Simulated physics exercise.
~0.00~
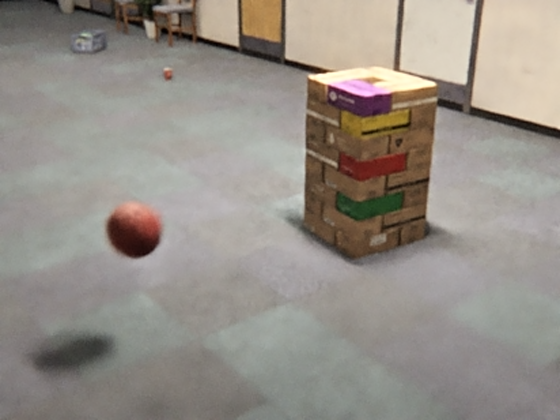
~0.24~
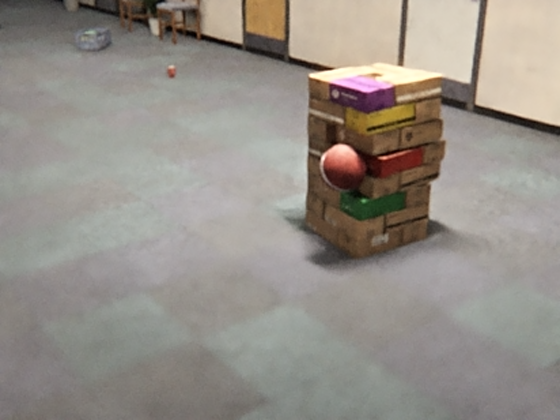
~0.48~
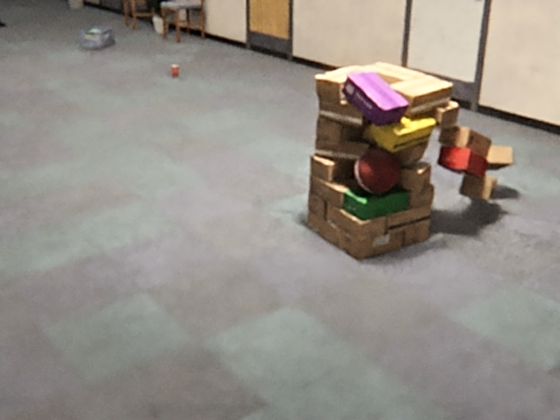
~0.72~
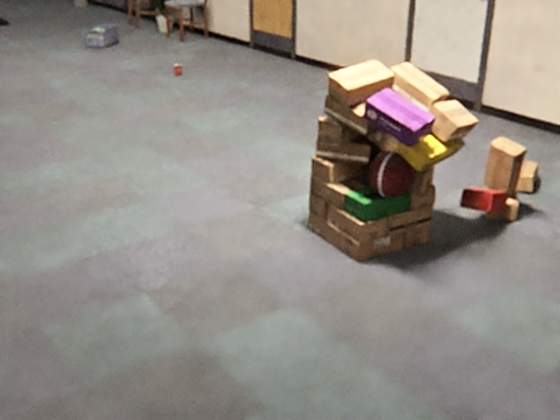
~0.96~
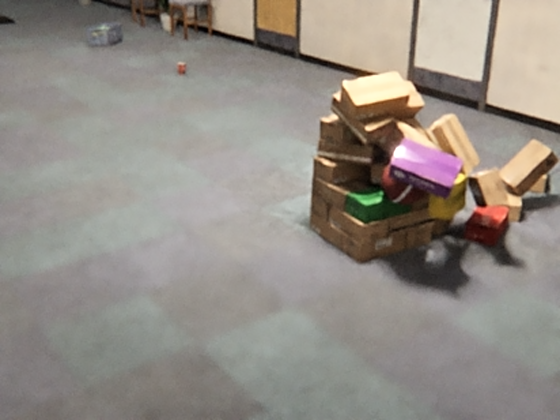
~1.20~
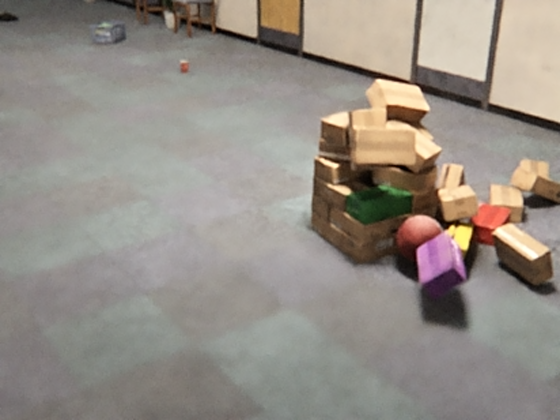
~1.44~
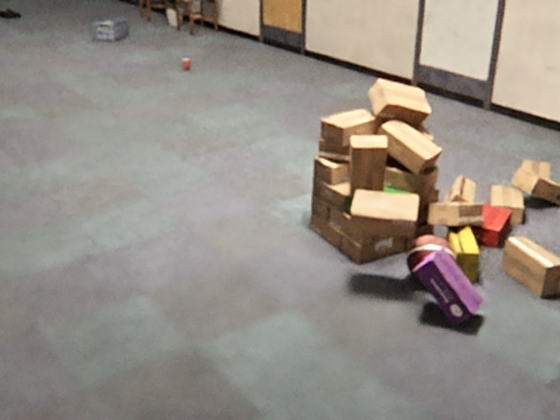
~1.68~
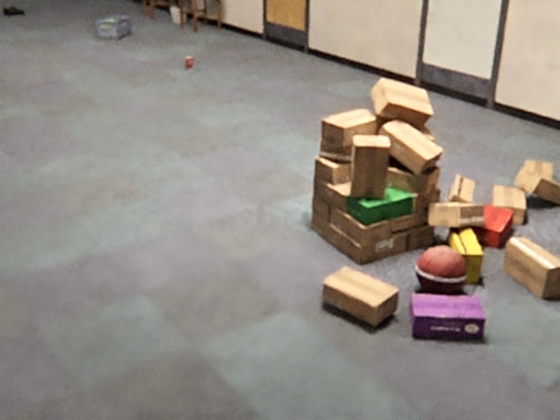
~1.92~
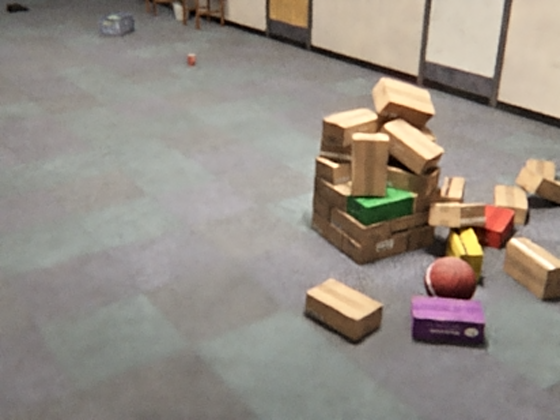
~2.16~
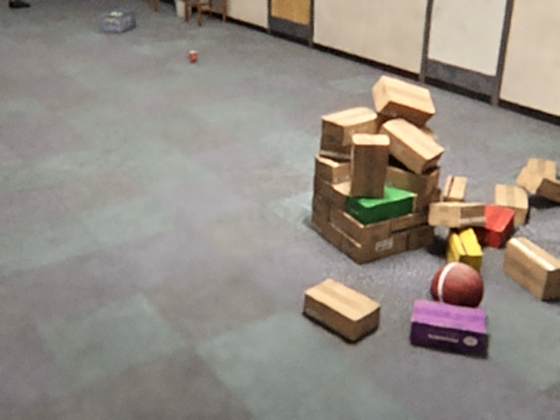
The footage shows a reddish ball flying rightward into a tower of loose cardboard boxes, knocking out the red box before the upper layers partly collapse to the right. The purple and yellow boxes tumble down, and the ball rolls slightly forward beside them, leaving a jagged stack with the green box in place.
